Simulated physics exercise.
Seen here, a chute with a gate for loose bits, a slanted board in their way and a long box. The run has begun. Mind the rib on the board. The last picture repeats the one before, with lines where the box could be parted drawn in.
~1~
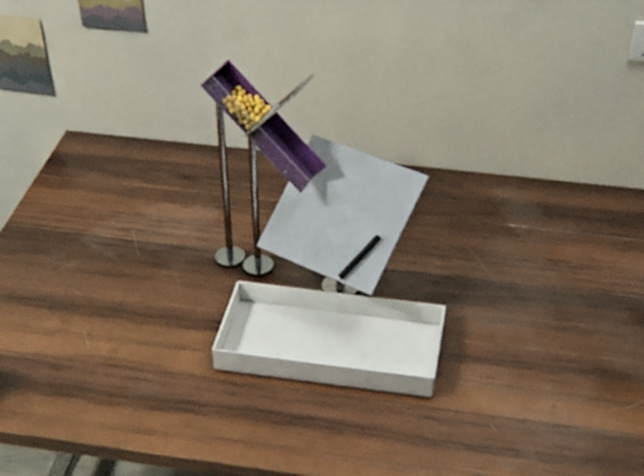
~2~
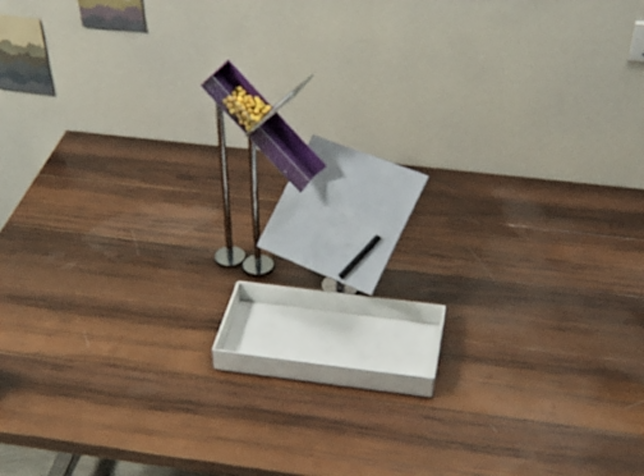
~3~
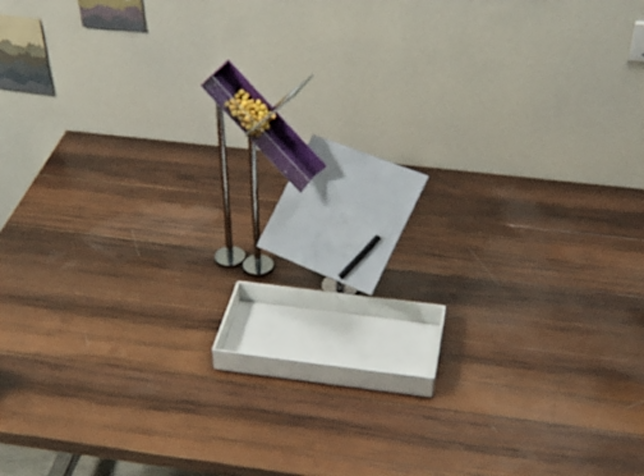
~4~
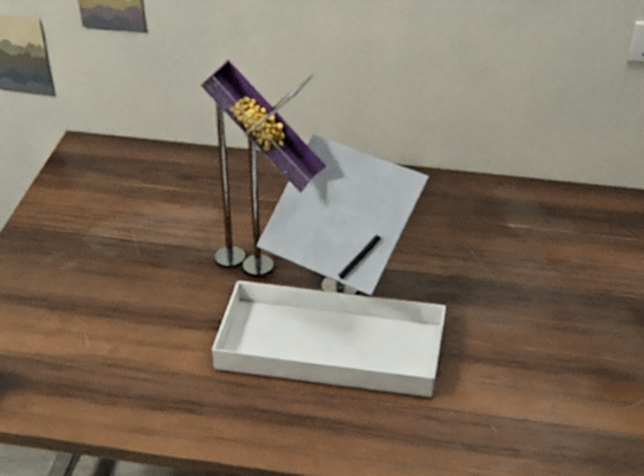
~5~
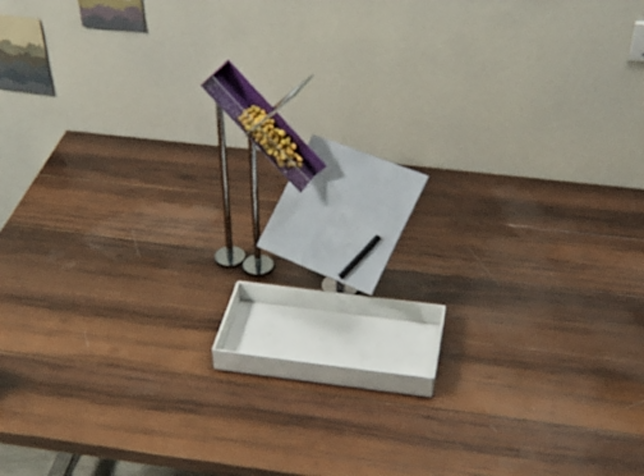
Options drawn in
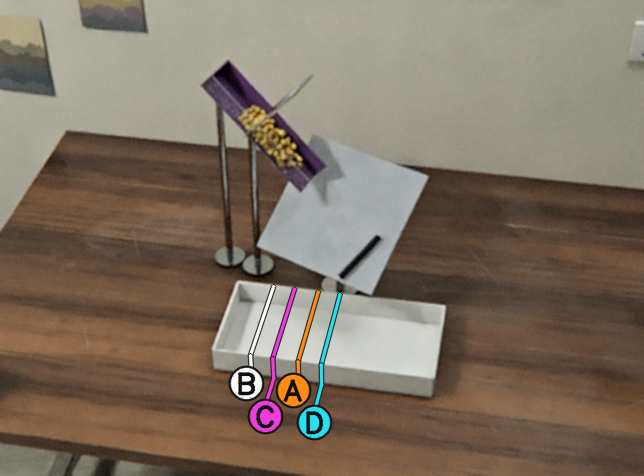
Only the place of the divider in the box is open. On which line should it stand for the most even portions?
Take A.
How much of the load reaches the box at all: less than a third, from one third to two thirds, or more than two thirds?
About that: More than two thirds.
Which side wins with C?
The right side.
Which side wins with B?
The right side.
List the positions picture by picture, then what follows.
The first picture shows load behind the gate (251, 110), puffed corn balls; lip of the chute (308, 184), sloping fairly steeply.
The second picture shows middle of the board (341, 212), tilted fairly steeply; middle of its low edge (312, 270); of its high edge (369, 155).
The third picture shows front corners of the box (213, 349) and (433, 378), empty; front of the load (268, 126).
The fourth picture shows middle of the load (261, 121); its front (280, 144), roughly a third of the way to the lip; rib from (377, 235) to (338, 276).
The fifth picture shows middle of the load (272, 133); its front (299, 165), the larger part of the way to the lip.
On the marked copy, line A crosses the front rim at (298, 360); line B crosses the front rim at (250, 354); line C crosses the front rim at (273, 357); line D crosses the front rim at (321, 363).
With A, of what is caught, roughly half on the left of the divider, roughly half on the right.
With B, of what is caught, just a few on the left of the divider, almost all on the right.
With C, of what is caught, just a few on the left of the divider, almost all on the right.
With D, of what is caught, almost all on the left of the divider, just a few on the right.
